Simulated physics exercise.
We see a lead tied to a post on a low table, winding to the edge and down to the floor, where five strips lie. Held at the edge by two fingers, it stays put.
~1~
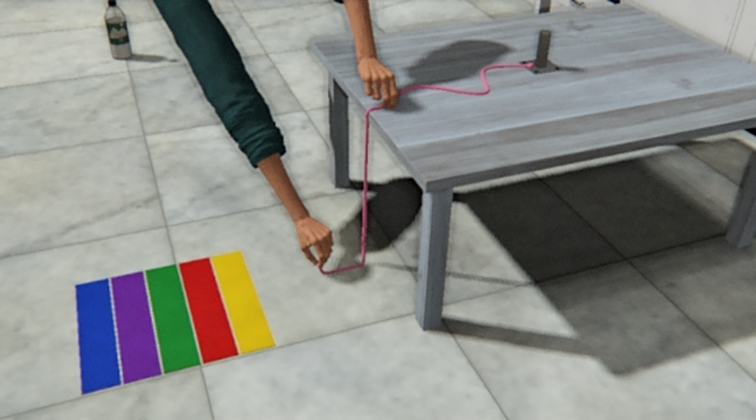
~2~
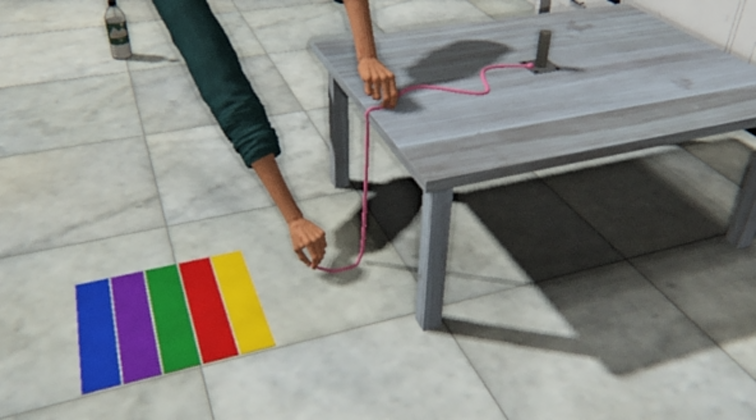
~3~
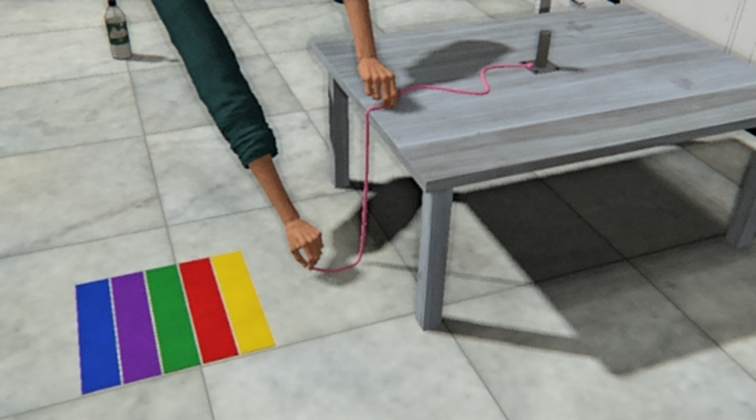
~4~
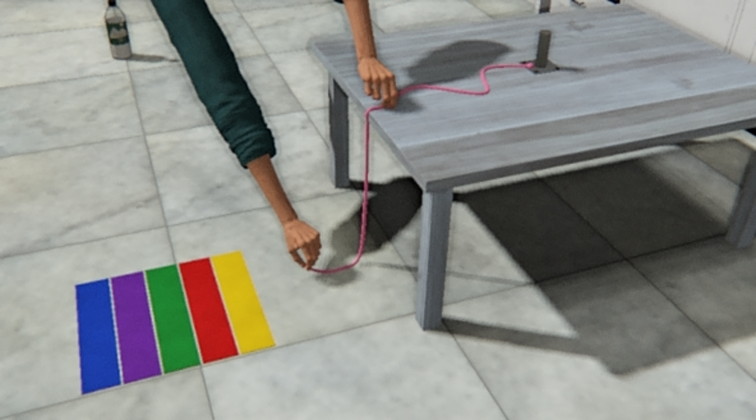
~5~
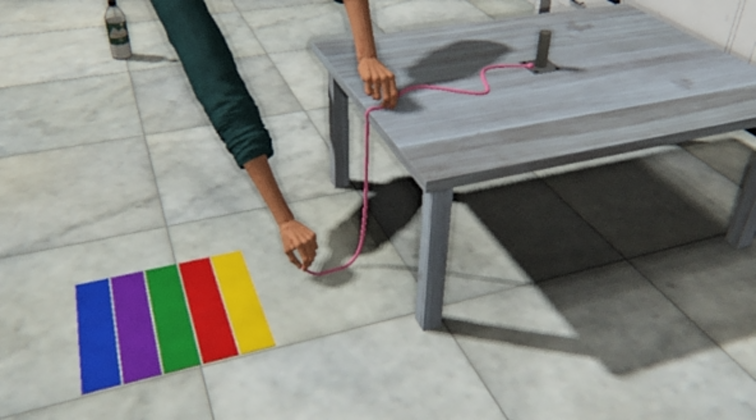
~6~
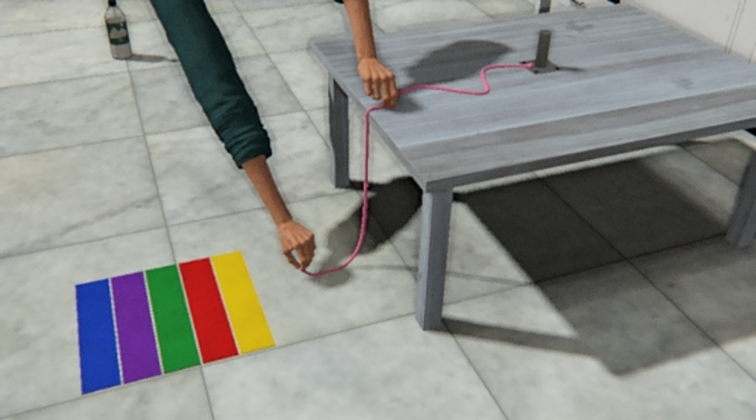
On a tiled floor beside a low table, a hand slowly draws a pink cord's end slightly left.
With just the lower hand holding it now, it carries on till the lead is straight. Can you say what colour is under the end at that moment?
Yes, it is purple.
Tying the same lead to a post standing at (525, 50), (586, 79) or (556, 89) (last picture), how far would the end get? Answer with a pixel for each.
First (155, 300), then (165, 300), and last (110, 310).
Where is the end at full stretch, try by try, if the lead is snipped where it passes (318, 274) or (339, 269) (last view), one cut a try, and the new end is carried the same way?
In turn, (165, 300) for the first and (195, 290) for the second.
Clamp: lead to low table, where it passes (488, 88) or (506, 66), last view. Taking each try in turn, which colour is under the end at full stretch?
Try 1: Green; try 2: Purple.
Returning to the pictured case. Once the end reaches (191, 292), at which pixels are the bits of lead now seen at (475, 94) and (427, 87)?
Point 1 - (436, 91); point 2 - (394, 101).
A little later, end near (191, 292); over red.
Next, end near (153, 301); over green.
When it is tight, end near (131, 306); over purple. The end stops over the purple strip.
